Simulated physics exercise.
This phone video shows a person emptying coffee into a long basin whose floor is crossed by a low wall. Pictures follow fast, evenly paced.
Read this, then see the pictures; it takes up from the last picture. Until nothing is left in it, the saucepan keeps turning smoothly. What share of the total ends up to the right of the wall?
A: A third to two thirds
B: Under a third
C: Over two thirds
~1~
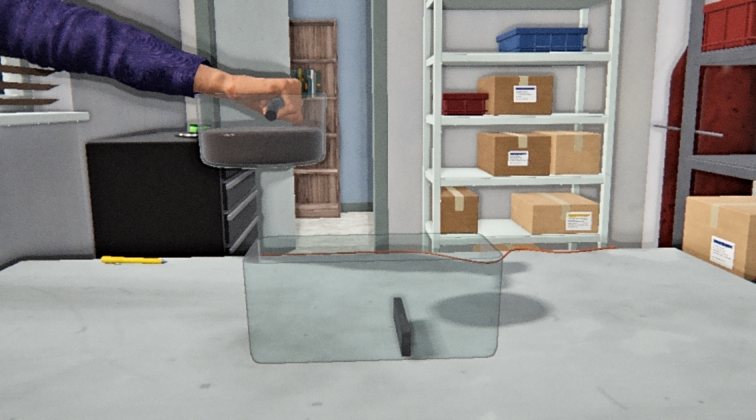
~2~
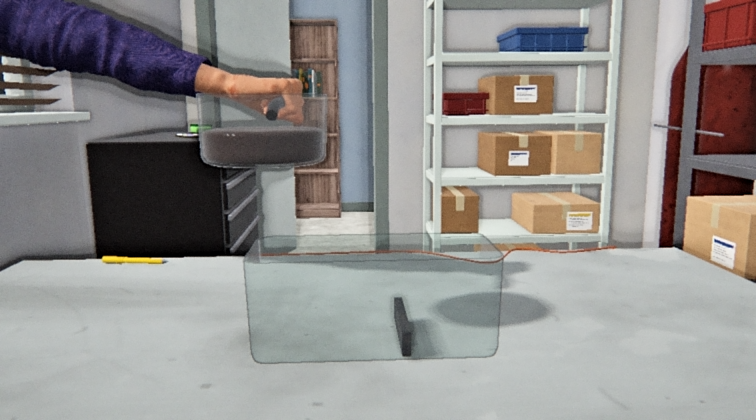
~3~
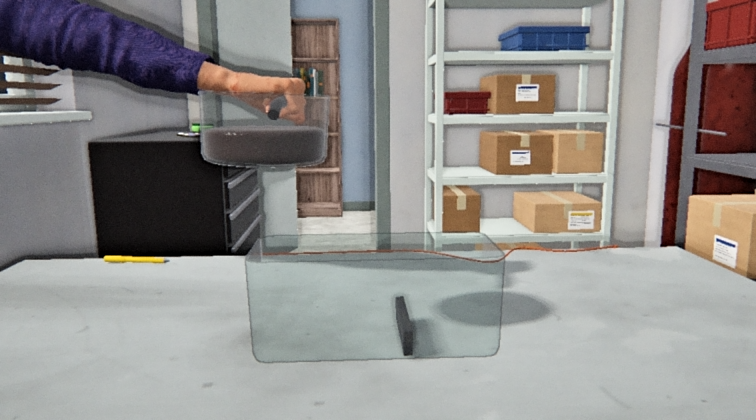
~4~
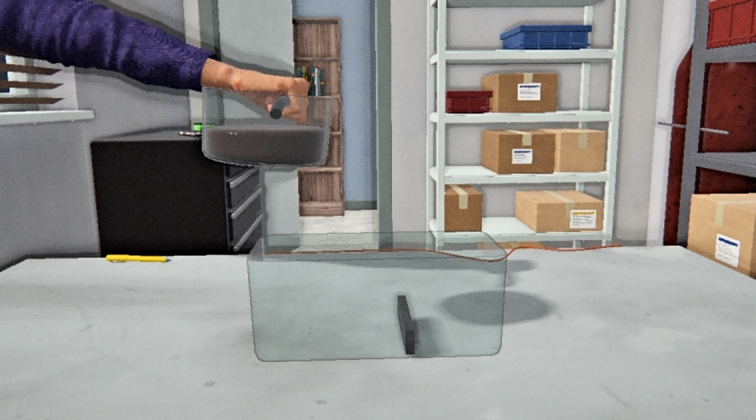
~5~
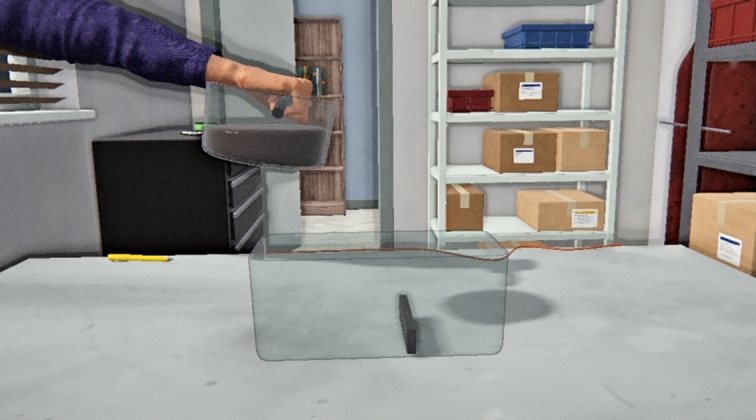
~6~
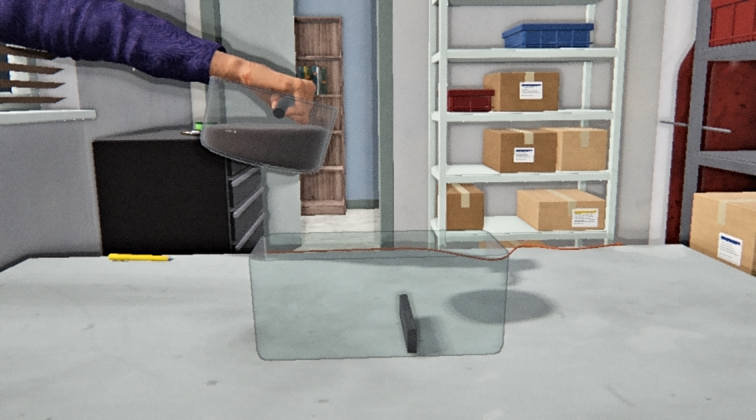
Option B: Under a third.
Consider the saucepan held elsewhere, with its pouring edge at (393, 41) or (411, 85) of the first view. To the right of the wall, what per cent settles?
The first start yields 75 per cent, the second 75 per cent.
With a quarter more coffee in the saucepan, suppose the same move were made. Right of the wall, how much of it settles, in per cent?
It comes to near 20 per cent.
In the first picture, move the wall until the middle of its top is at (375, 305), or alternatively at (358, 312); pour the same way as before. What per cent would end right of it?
Well, it's close to 35 per cent for the first one, then 60 per cent for the other.
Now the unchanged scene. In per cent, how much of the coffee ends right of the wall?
5 %.
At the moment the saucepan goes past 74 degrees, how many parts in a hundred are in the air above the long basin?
Roughly 30 percent.
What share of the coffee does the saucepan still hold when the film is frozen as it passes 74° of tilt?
Close to 65 parts in a hundred remain.
A moment on, the saucepan is tipped part way and 63 per cent is still to pour, 7 is left of the wall and 0 right of it.
Next, the saucepan is tipped right over and 9 per cent is still to pour, 76 is left of the wall and 2 right of it.
Then the saucepan is tipped right over and 0 per cent is still to pour, 93 is left of the wall and 6 right of it.
Later the saucepan is tipped right over and 0 per cent is still to pour, 93 is left of the wall and 6 right of it.
Finally, 93 per cent lies left of the wall, 6 right of it and 1 outside.
